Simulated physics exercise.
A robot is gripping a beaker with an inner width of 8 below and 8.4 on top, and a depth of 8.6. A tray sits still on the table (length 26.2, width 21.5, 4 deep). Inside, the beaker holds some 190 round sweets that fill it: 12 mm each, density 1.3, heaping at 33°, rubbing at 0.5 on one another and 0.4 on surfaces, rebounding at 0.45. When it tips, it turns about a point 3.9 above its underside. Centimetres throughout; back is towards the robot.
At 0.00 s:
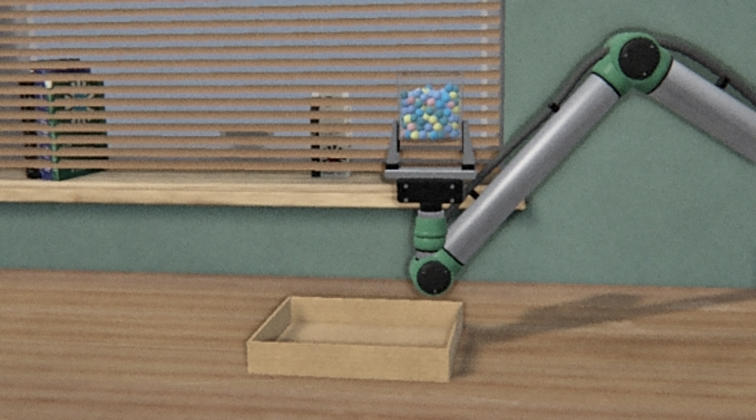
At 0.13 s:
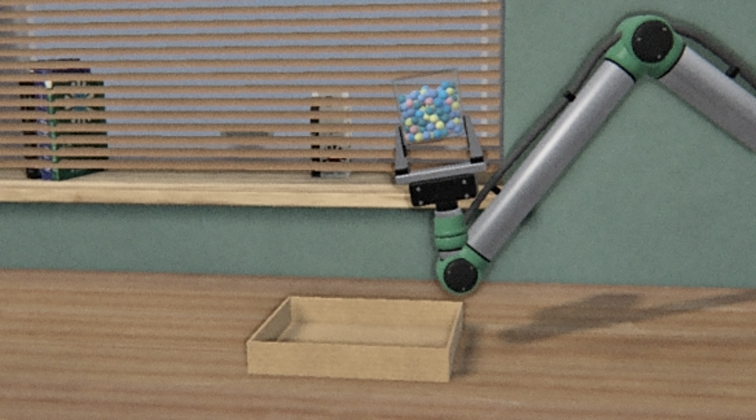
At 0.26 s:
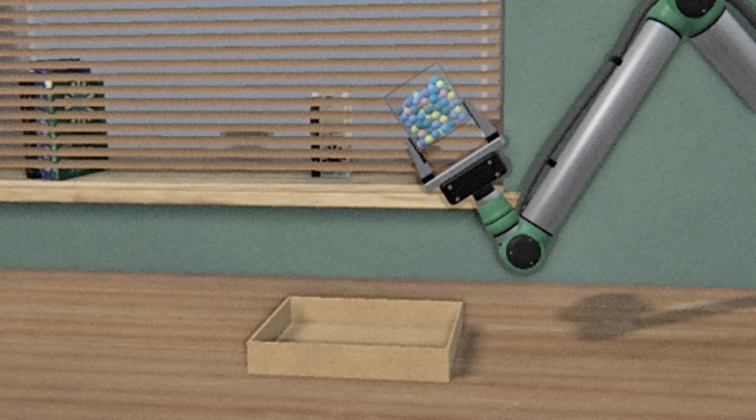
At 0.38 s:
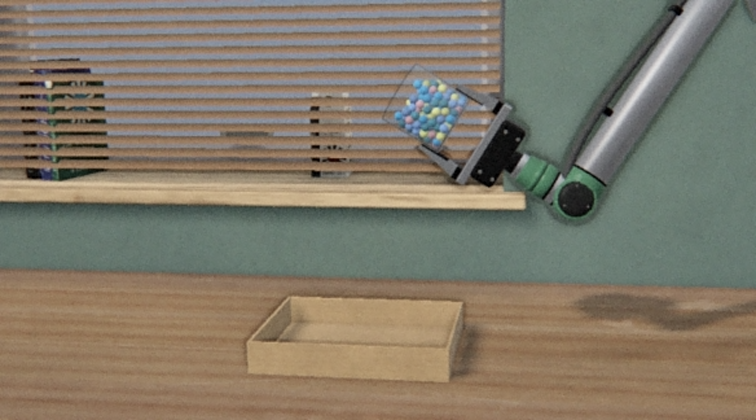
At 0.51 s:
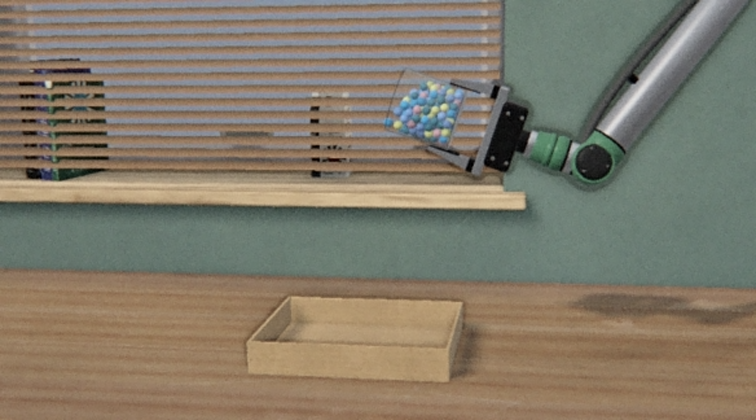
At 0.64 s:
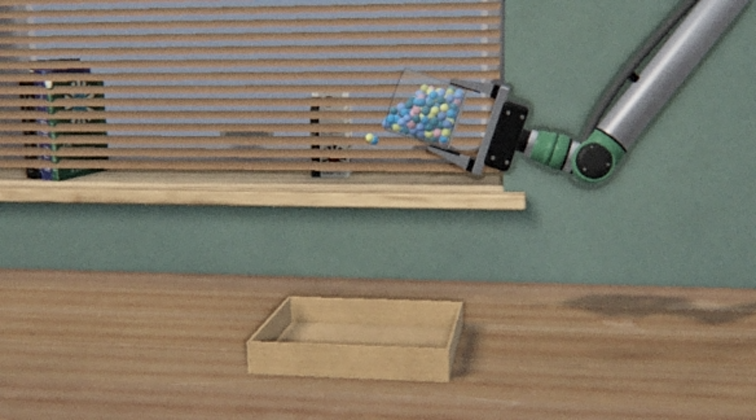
In front of a window with slatted blinds, a robot arm holds a clear container of colourful round sweets upright, above and behind an open tray on a wooden table. The arm tilts the container steeply to the left, the sweets shift towards its rim, and a couple slip out at the lip.
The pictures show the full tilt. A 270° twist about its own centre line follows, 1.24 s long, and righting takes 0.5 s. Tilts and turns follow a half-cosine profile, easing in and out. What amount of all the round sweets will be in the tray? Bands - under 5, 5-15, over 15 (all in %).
Over 15 %.
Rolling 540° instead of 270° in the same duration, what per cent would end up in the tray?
Roughly 20 %.
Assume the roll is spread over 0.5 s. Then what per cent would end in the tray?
It would come to around 10 percent.
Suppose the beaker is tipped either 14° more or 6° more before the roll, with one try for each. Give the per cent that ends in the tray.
The first try gives around 50 percent, the second around 35 percent.
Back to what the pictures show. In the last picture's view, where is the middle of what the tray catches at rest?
In the last view, around (338, 348).
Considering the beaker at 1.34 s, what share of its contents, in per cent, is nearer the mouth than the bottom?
Mouth-half fraction: Approx. 40 %.
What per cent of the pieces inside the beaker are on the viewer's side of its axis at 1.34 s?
65 per cent.
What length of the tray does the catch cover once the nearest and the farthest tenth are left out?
I'd put it at around 20 cm.
After 1.34 s, tipped 72°, highest piece 37 above the table; 178 in the beaker, 10 in the tray, 6 in flight or on a rim.
After 2.03 s, tipped 57°, highest piece 36 above the table; 156 in the beaker, 35 in the tray, 3 in flight or on a rim.
After 2.58 s, upright, highest piece 38 above the table; 155 in the beaker, 39 in the tray.
After 3.28 s, upright, highest piece 38 above the table; 155 in the beaker, 39 in the tray.
In the end, 155 in the beaker, 39 in the tray. That is 20 % in the tray.
